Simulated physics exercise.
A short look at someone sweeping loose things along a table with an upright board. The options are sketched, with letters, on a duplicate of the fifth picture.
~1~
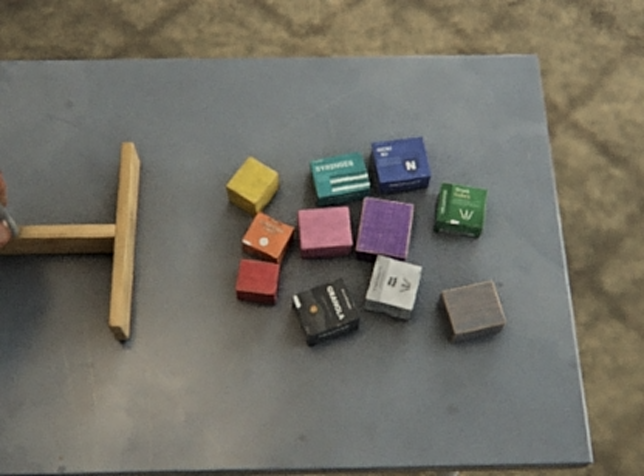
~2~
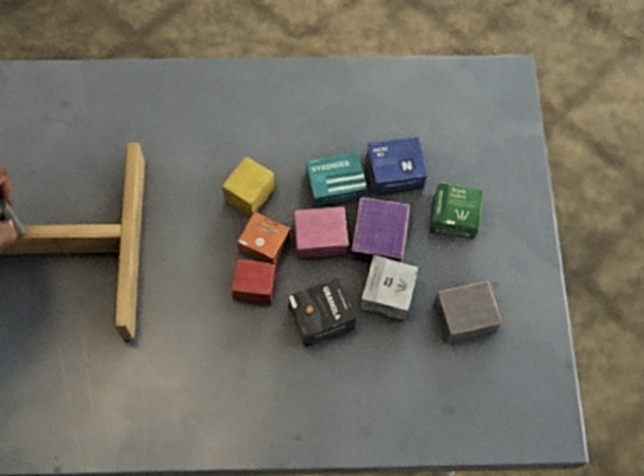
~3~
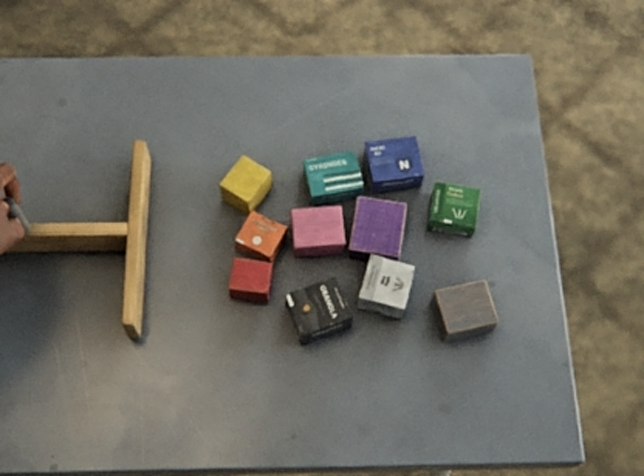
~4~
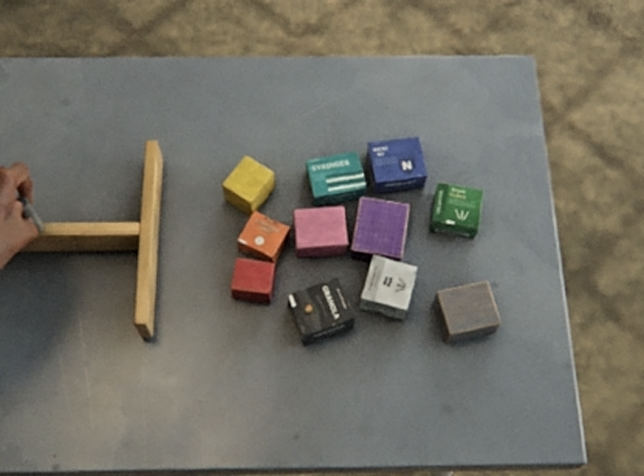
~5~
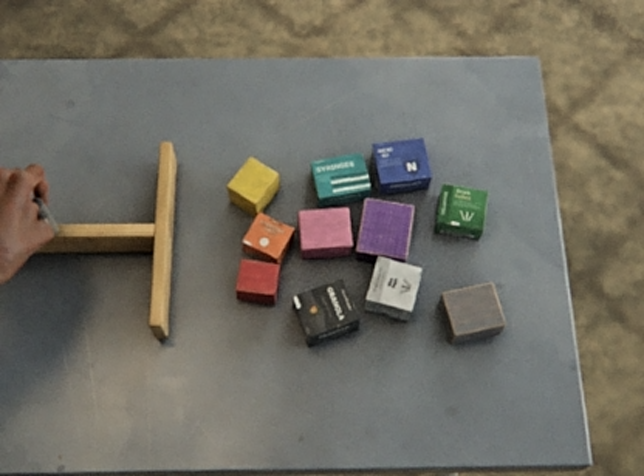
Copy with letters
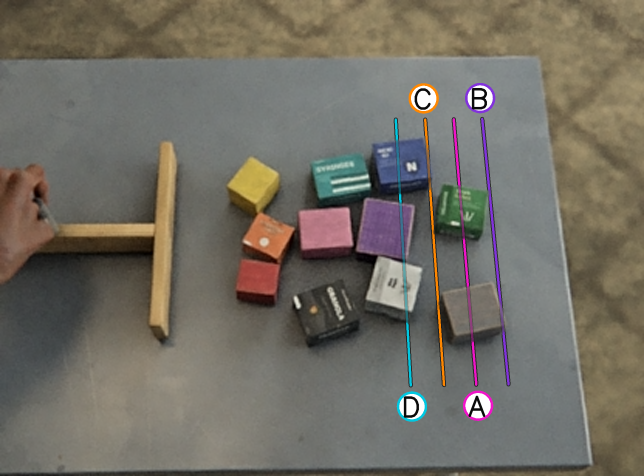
On a grey table, a hand sliding a wooden T-shaped pusher slowly rightward toward a cluster of colourful blocks and small packets.
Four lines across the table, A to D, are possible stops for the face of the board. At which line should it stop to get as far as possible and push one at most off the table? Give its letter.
C.
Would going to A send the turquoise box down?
No.
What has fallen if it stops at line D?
The green packet.
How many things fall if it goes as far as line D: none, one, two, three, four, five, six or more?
By then, one.
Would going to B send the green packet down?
Yes.
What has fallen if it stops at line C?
It is the green packet.
On the marked copy, A at (464, 244); B at (495, 243); C at (434, 244); D at (403, 244).
With C. Early on, board (259, 229); yellow block (285, 183); red block (286, 281).
Further on, board (358, 228); green packet (525, 210); grey block (495, 316).
At the end, board (434, 227); green packet over the edge; blue packet (544, 165); one fallen.
As for the rest, A drops three; B drops five; D is within the limit but short.
